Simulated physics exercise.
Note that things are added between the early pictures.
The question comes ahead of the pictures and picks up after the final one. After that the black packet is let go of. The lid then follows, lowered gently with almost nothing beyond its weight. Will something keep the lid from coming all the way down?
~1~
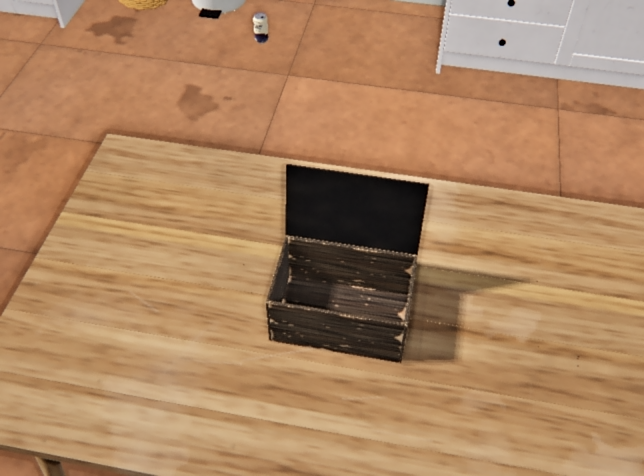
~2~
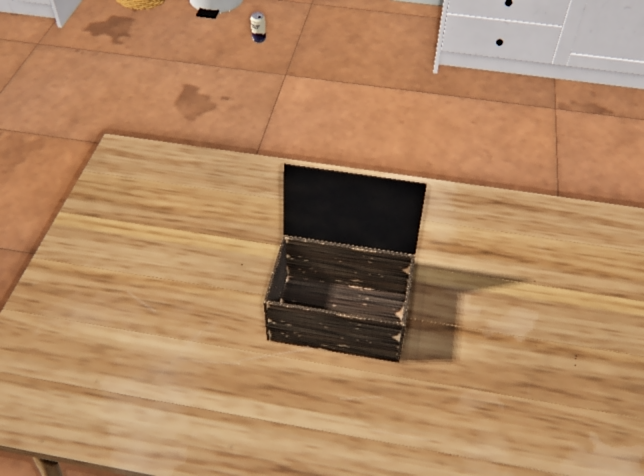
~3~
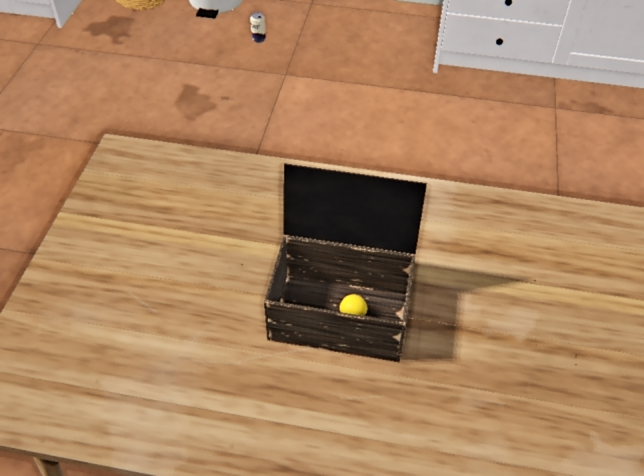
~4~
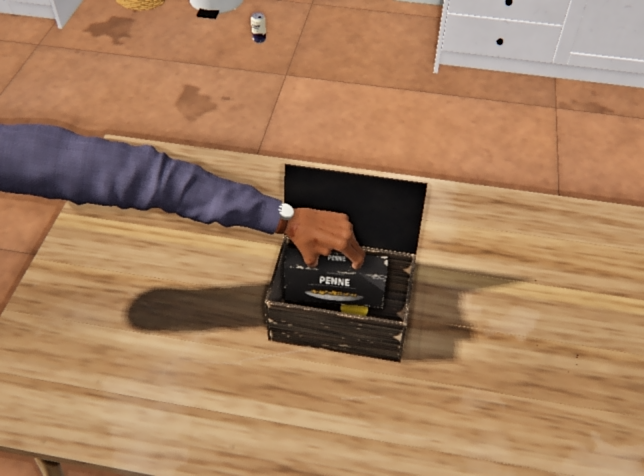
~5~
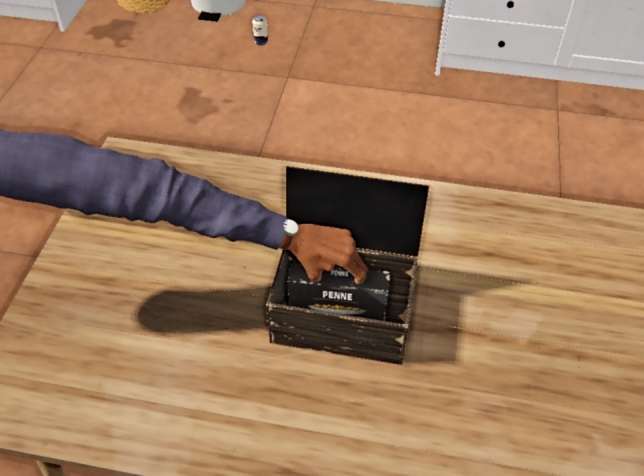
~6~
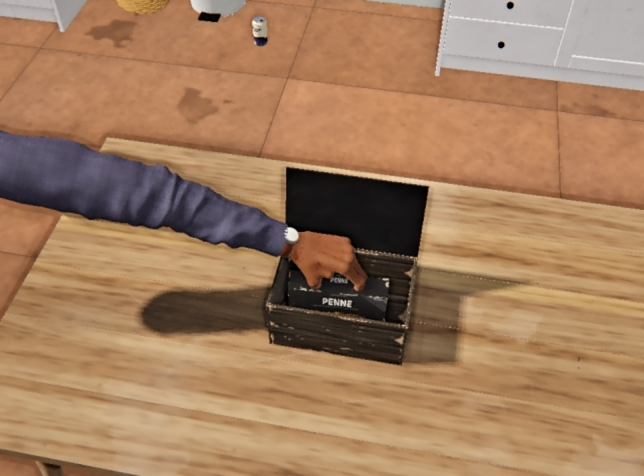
No, it comes right down.
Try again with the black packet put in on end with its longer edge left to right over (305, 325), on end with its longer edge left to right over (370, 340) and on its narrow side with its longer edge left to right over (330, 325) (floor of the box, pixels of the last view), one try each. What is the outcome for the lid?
First try: It gets propped open; second try: It gets propped open; third try: It comes fully down.
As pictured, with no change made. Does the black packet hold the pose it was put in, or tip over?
It ends up leaning.
Then, 0.90 s on from there, lid starting down; black packet turned 48° from how it was put near (343, 306); yellow lemon shifted a little.
Then, 1.60 s on from there, lid 57° above the rim; black packet turned 48° from how it was put near (343, 306); yellow lemon shifted a little.
Then, 1.90 s on from there, lid 29° above the rim; black packet turned 48° from how it was put near (343, 306); yellow lemon shifted a little.
Then, 2.20 s on from there, lid 7° above the rim; black packet turned 63° from how it was put near (340, 307); yellow lemon shifted about its own width.
In the end, lid shut; toppled in the box, black packet; moved from the start, yellow lemon. At the end, from the last picture's camera, black packet near (341, 316).
